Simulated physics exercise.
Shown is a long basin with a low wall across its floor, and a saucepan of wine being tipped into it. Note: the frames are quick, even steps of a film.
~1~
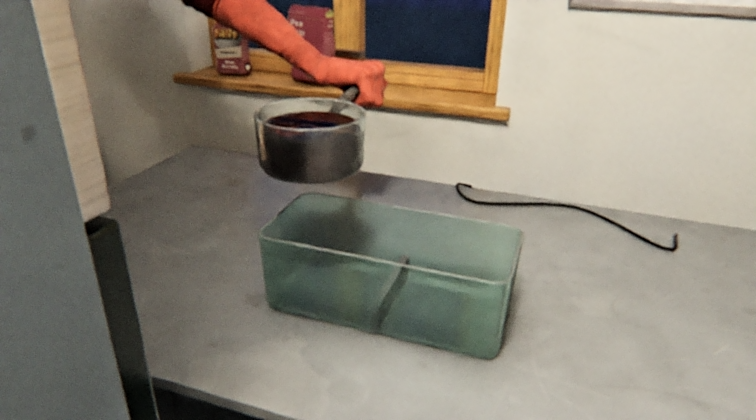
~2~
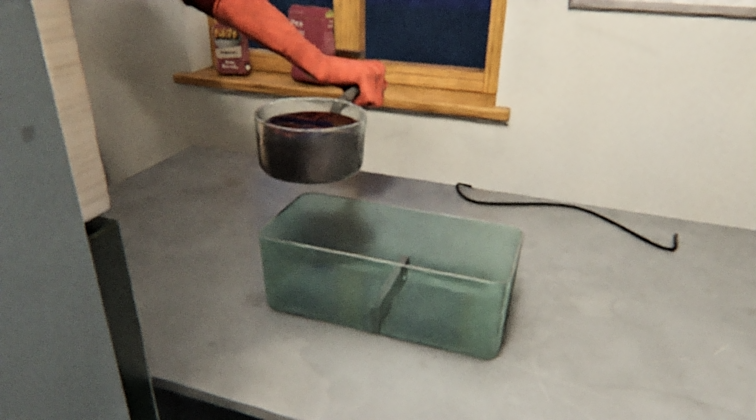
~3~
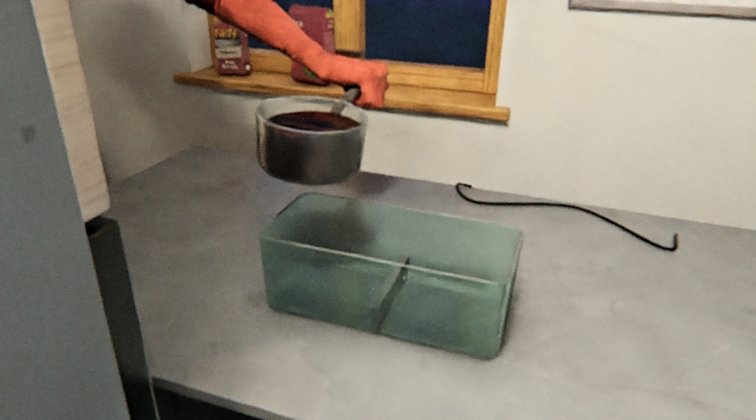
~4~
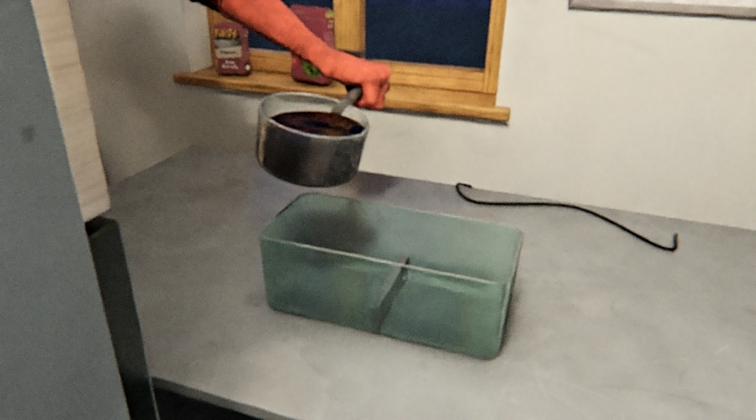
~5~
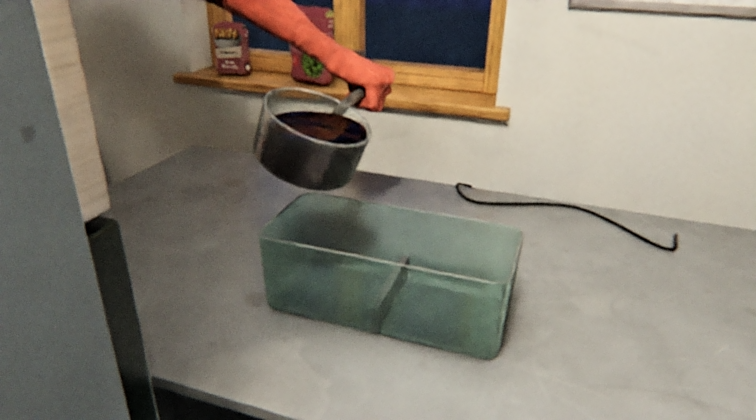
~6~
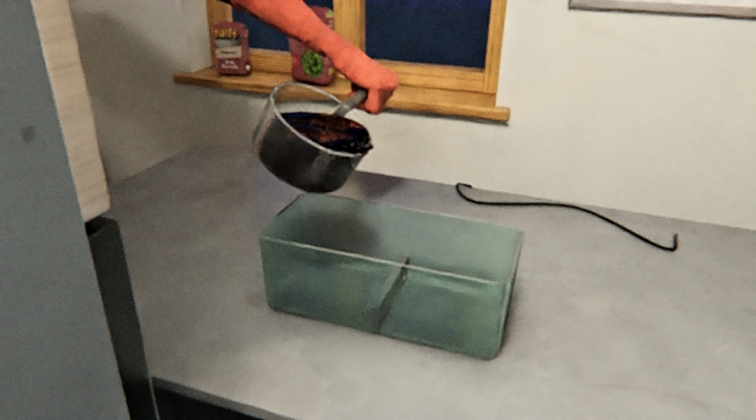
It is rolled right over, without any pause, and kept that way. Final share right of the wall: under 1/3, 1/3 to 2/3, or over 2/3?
The quantity right of the wall will come in at one third to two thirds.
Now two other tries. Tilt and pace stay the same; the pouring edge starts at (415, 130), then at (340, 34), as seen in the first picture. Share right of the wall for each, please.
Estimate, in order: 90 and 55 per cent.
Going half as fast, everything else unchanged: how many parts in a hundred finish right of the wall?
Something like 65 in a hundred.
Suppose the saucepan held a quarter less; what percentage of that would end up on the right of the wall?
About 40 %.
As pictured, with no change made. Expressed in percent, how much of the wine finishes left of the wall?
Roughly 45 %.
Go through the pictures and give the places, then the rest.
Tilt 0°; pouring edge (361, 120); surface from (267, 119) to (361, 131); the long basin's rim runs from (281, 213) to (517, 256); the wall's top is at (391, 280), in the first frame.
Tilt 1°; pouring edge (362, 122); surface from (267, 118) to (361, 132), in the second frame.
Tilt 6°; pouring edge (363, 126); surface from (268, 118) to (362, 133), in the third frame.
Tilt 12°; pouring edge (365, 133); surface from (268, 118) to (364, 134), in the fourth frame.
Tilt 21°; pouring edge (366, 142); surface from (268, 118) to (367, 137), in the fifth frame.
Tilt 31°; pouring edge (366, 152); surface from (266, 118) to (365, 143); 2 per cent is over the edge, in the sixth frame.
A moment on, the tilt is 89° and 33 per cent is still to pour, 5 is left of the wall and 24 right of it.
Next, the tilt is 99° and 9 per cent is still to pour, 30 is left of the wall and 55 right of it.
Then the tilt is 99° and 2 per cent is still to pour, 42 is left of the wall and 54 right of it.
Later the tilt is 99° and 0 per cent is still to pour, 44 is left of the wall and 54 right of it.
At rest 45 per cent lies left of the wall, 54 right of it and 1 outside.
